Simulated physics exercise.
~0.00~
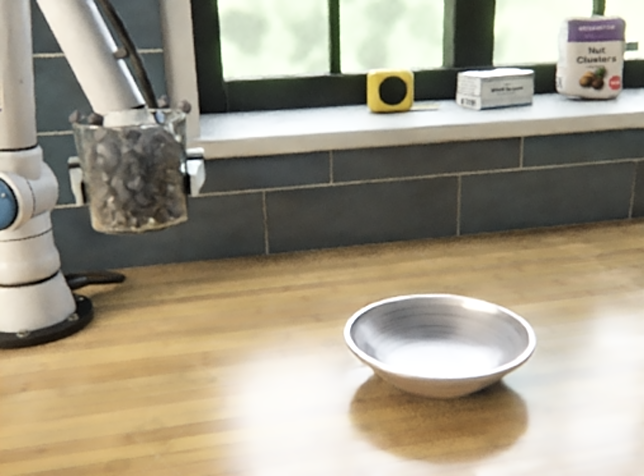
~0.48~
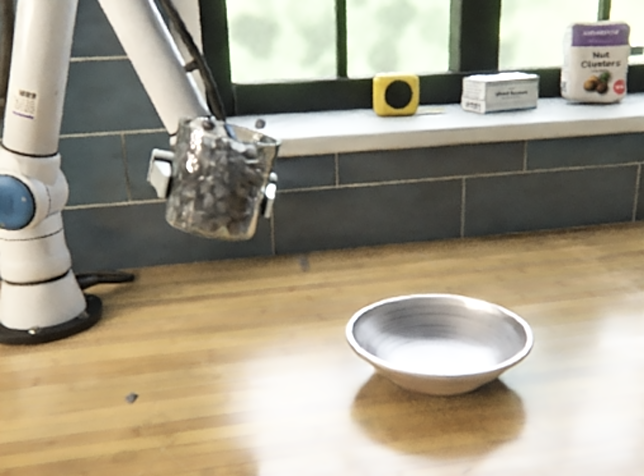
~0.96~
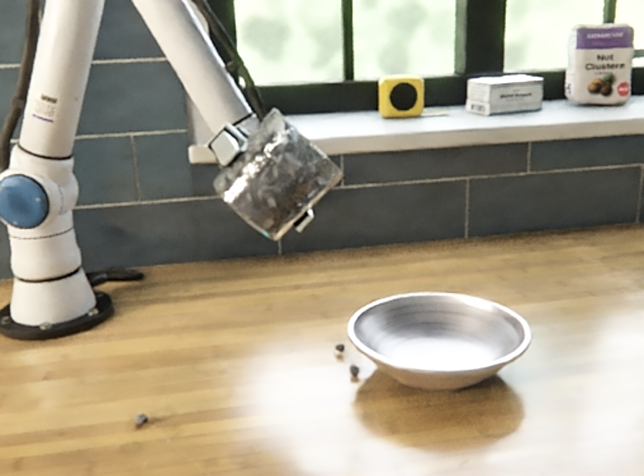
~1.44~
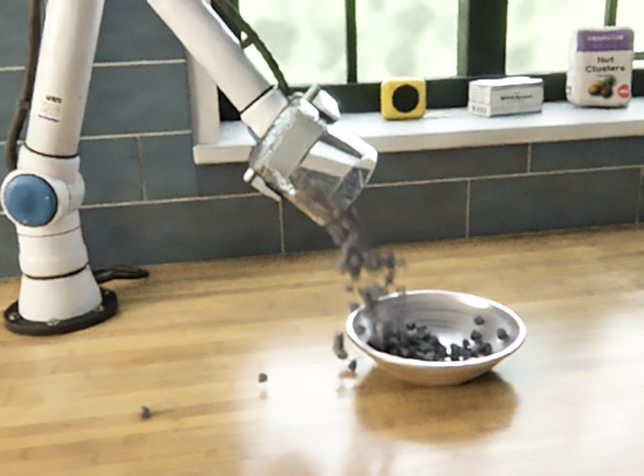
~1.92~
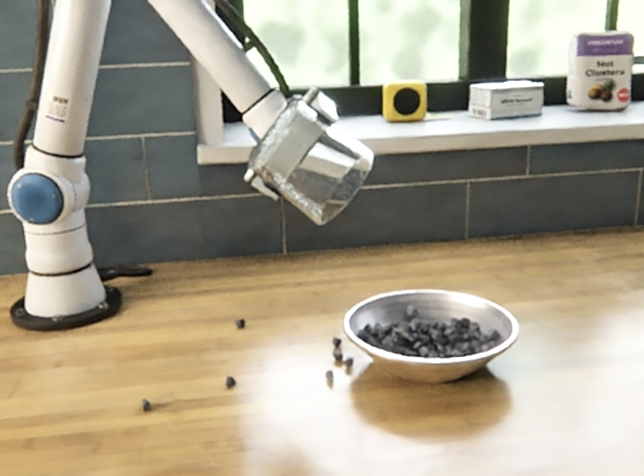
We see a white robot arm carry a clear tumbler of small dark pebbles rightward over a wooden table, tipping it until they pour into a metal bowl, most landing inside while a few lie scattered on the table beside it and the tumbler stays tipped above.
